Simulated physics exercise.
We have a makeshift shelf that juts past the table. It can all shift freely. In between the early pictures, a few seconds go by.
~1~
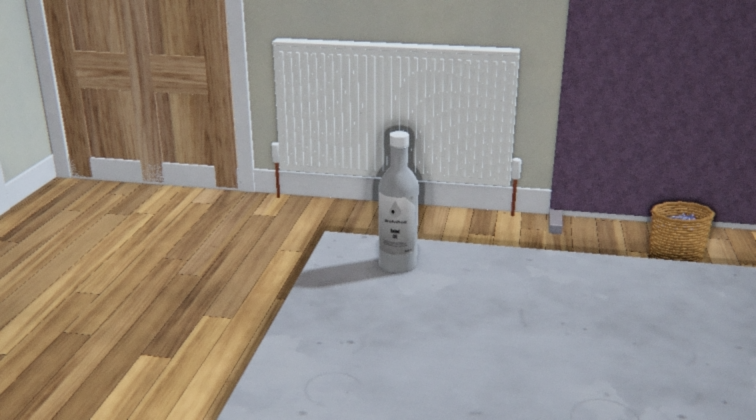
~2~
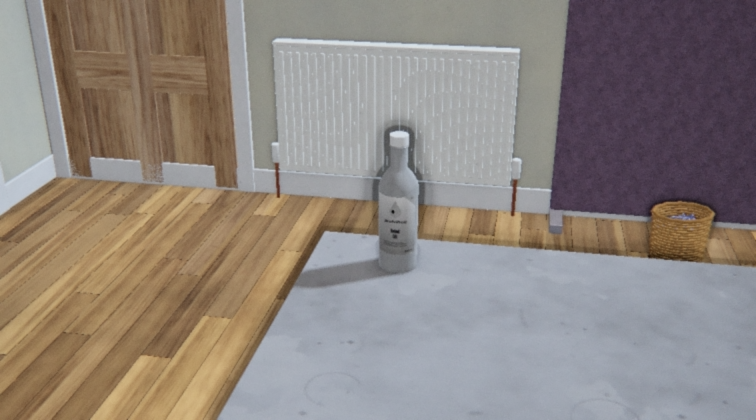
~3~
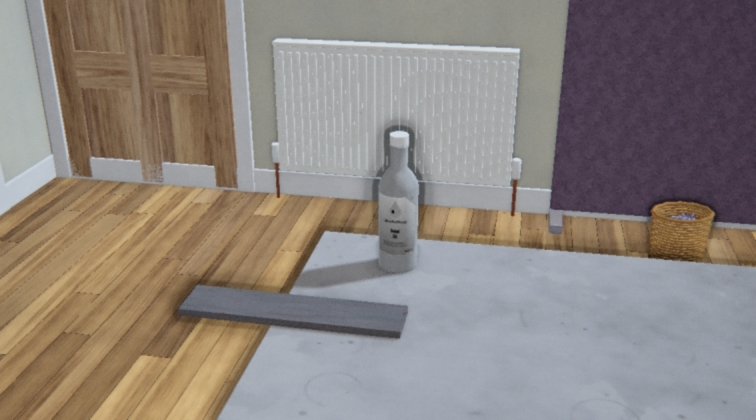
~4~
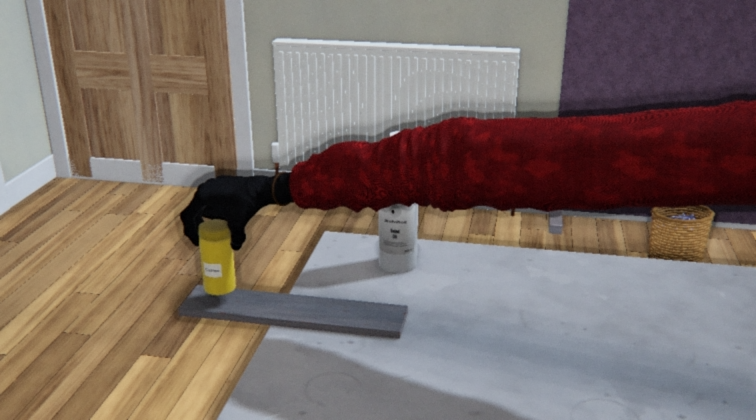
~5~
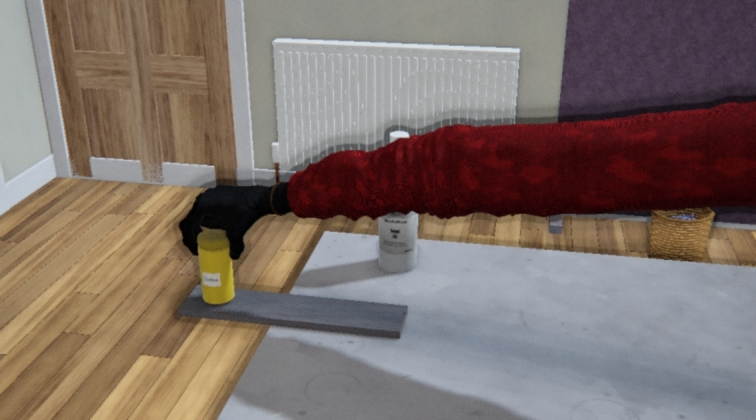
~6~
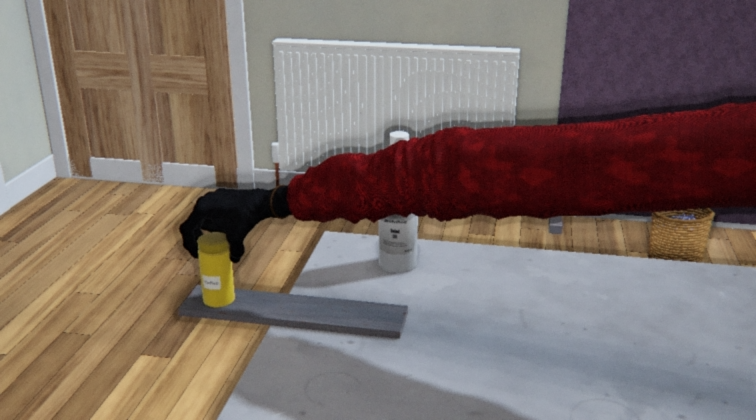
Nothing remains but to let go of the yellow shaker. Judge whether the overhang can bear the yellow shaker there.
It drops off the end.
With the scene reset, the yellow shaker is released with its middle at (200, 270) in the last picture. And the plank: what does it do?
After that it tumbles.
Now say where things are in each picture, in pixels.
The last thing is not in view yet; white bottle (399, 202), in the first picture.
The last thing is not in view yet; white bottle (399, 202), in the second picture.
The last thing is not in view yet; white bottle (399, 202), in the third picture.
Coming down; yellow shaker (217, 257), in the fourth picture.
Set down, still held; yellow shaker (216, 266), in the fifth picture.
Set down, still held; yellow shaker (216, 270), in the sixth picture.
Then, 0.50 s later than the last frame, grey plank and yellow shaker now down on the floor or falling.
Then, 0.60 s later than the last frame, things are still on the move.
Then, 0.80 s later than the last frame, as before.
When it is over, down on the floor or falling, grey plank and yellow shaker; white bottle as before. The plank goes over.
